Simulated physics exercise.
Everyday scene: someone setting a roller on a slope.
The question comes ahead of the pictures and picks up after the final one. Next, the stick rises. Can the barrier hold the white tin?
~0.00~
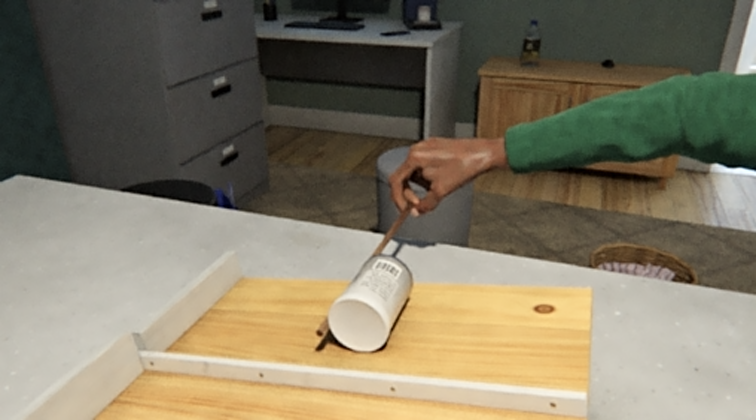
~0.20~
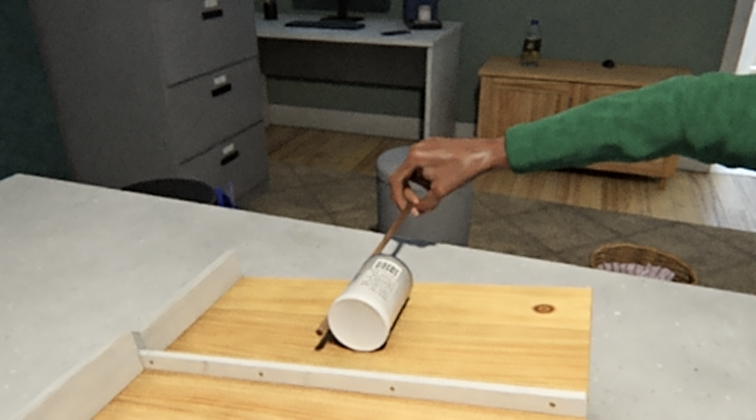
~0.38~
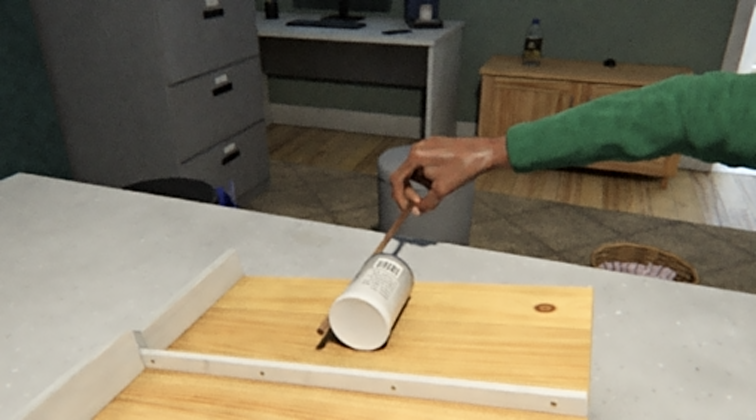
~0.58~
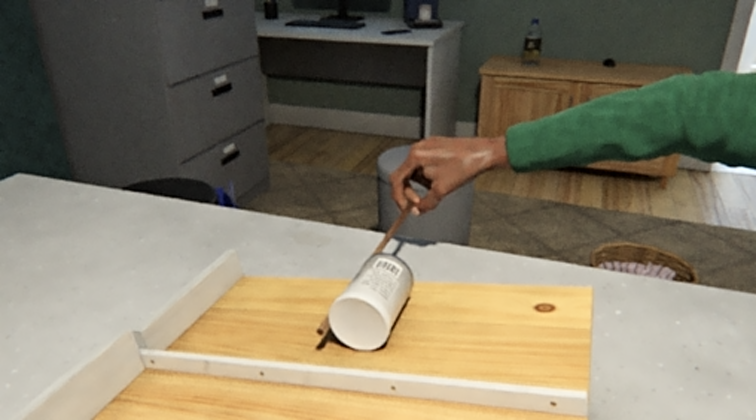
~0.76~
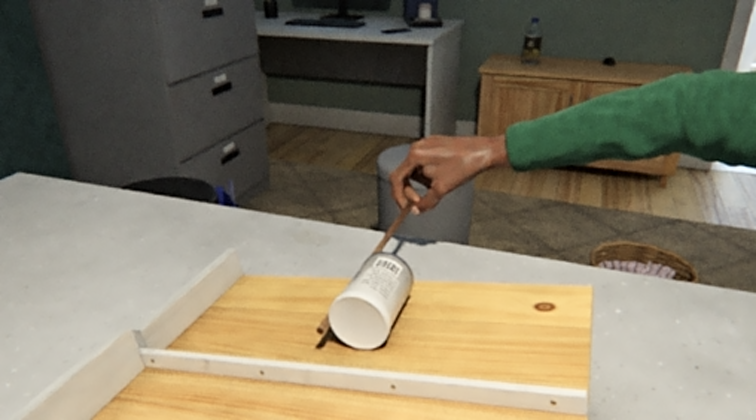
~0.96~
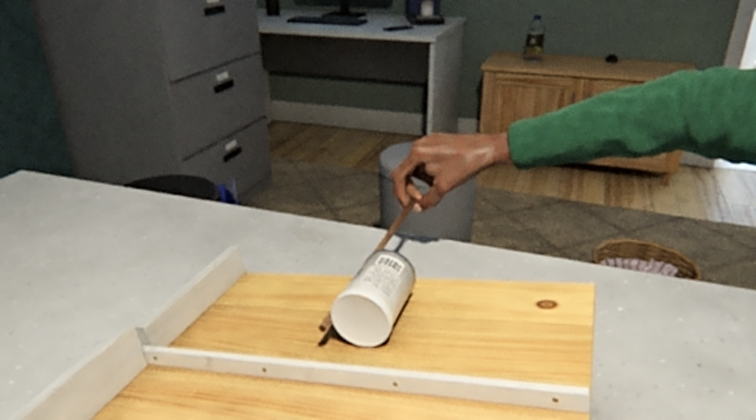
As it happens, the white tin is kept back.
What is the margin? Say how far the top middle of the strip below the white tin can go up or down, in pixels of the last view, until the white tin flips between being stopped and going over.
16 pixels down.
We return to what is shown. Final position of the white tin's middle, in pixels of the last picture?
Around (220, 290).
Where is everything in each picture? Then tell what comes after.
Held back by the stick; white tin (373, 300); board (323, 369), in the first picture.
Held back by the stick; white tin (373, 300); board (323, 369), in the second picture.
Held back by the stick; white tin (374, 299); board (324, 368), in the third picture.
Held back by the stick; white tin (374, 299); board (324, 368), in the fourth picture.
Held back by the stick; white tin (374, 298); board (323, 367), in the fifth picture.
Held back by the stick; white tin (376, 296); board (326, 364), in the sixth picture.
After 1.24 s, white tin rolling on the board near (351, 296).
After 1.44 s, white tin rolling on the board near (297, 293).
After 1.60 s, white tin rolling on the board near (237, 290).
At rest (2.6 s), the white tin gets caught, near (220, 289).
